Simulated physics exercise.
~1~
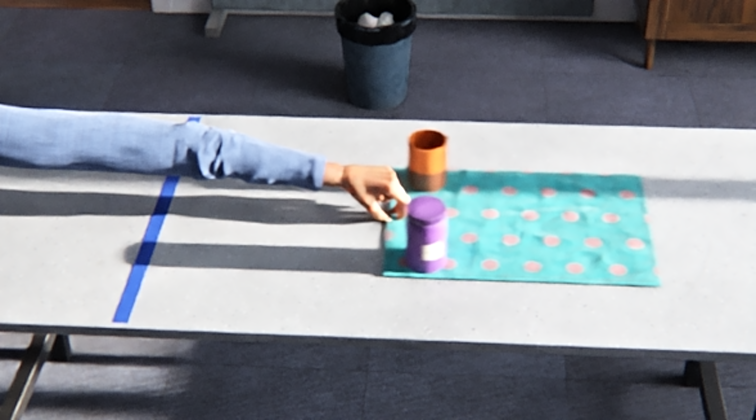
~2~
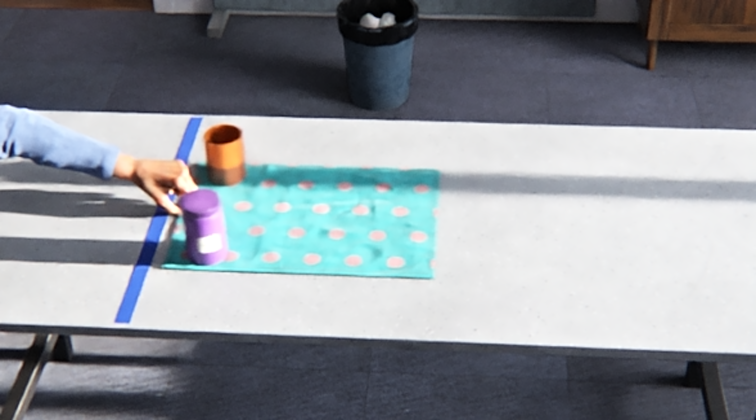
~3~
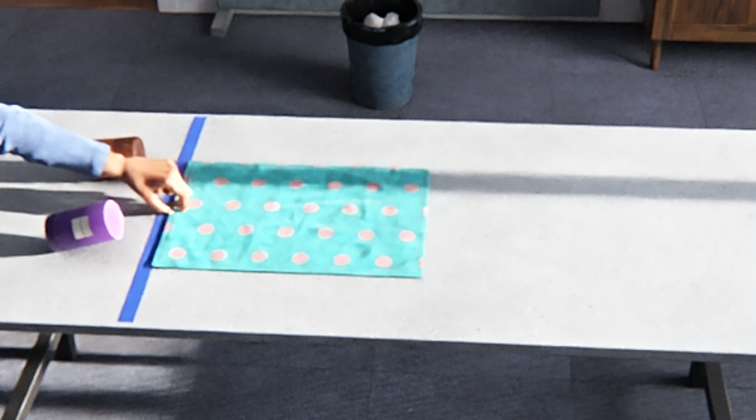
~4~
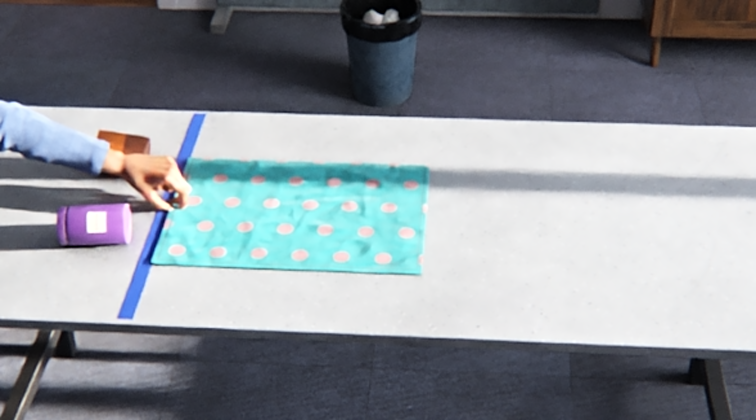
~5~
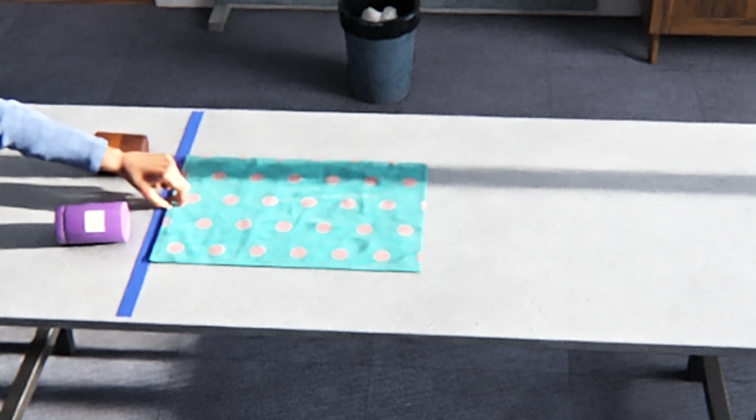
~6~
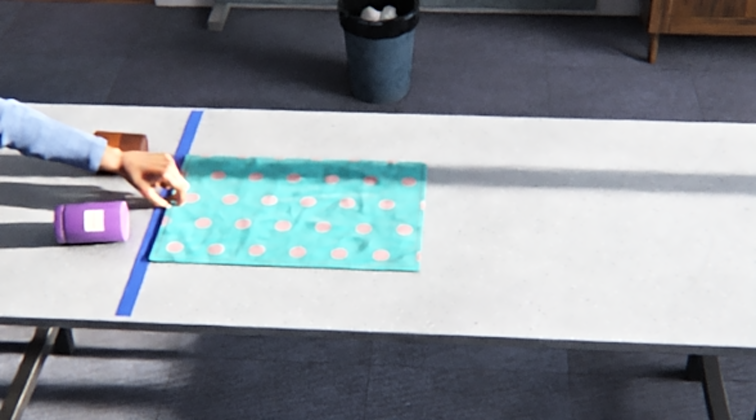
A turquoise polka-dotted cloth carrying an upright purple jar and orange mug is pulled left across a desk by a hand until its edge reaches the blue tape, where both containers leave the cloth, topple, and end up lying on their sides beyond the tape.
